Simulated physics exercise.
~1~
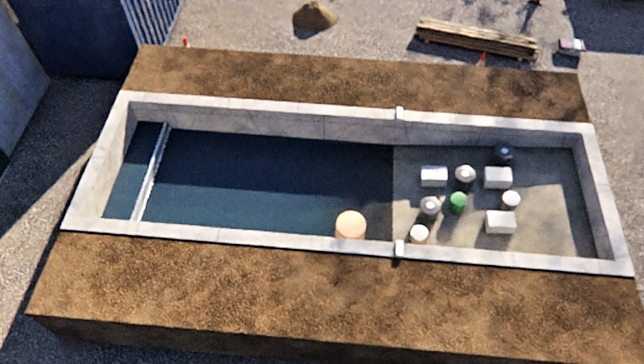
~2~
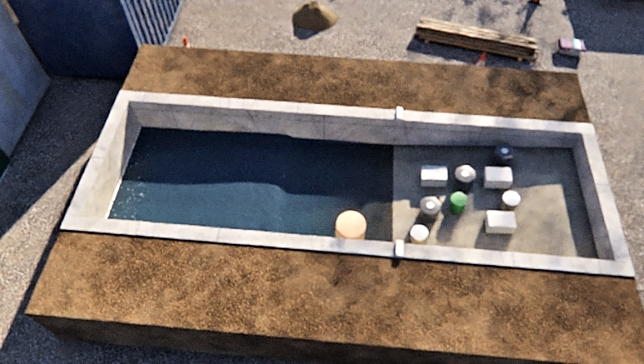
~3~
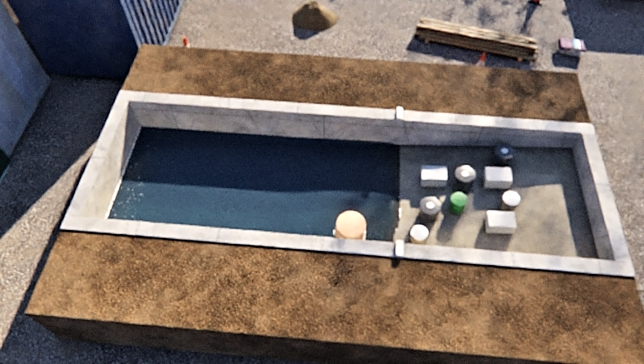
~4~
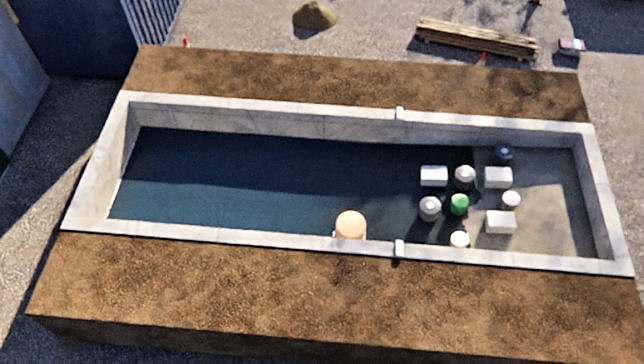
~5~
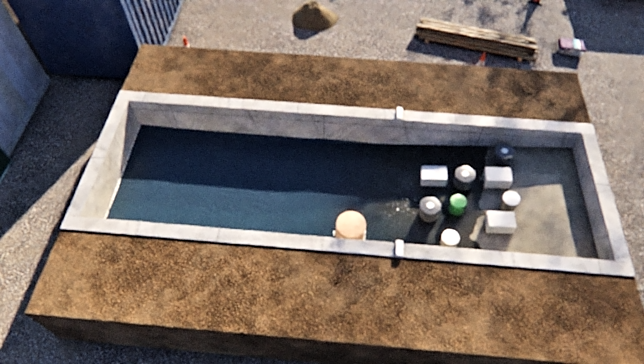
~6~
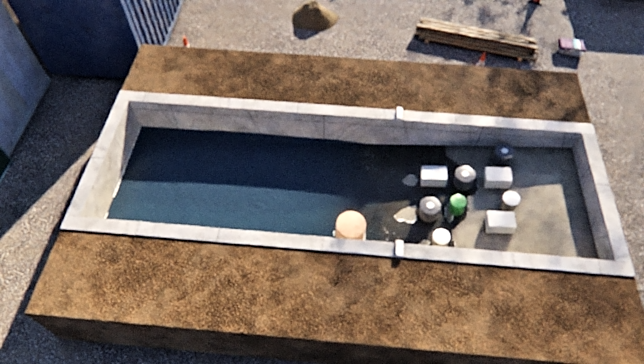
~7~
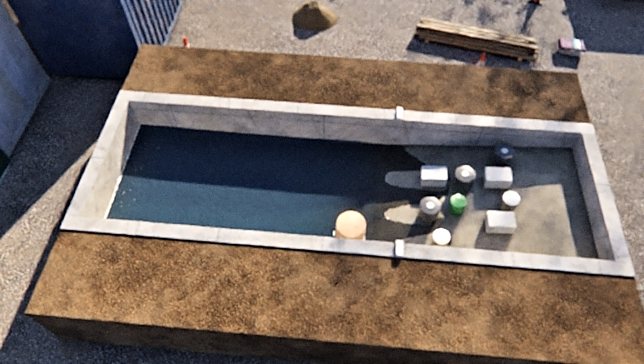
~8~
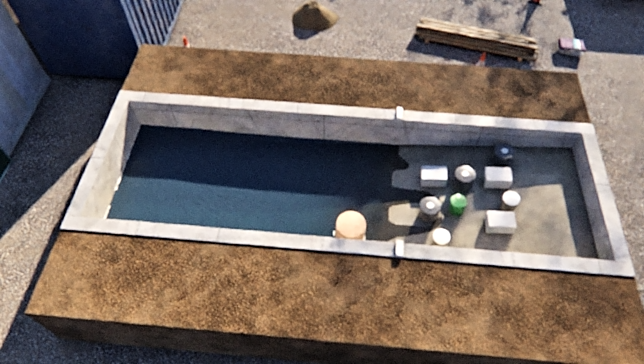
In the video, water penned at the left of a concrete basin is released and spreads up the ramp around crates and tubs, carrying one pale tub right before it drifts partway back, while the green pail ends aground above the white marks as the water recedes.
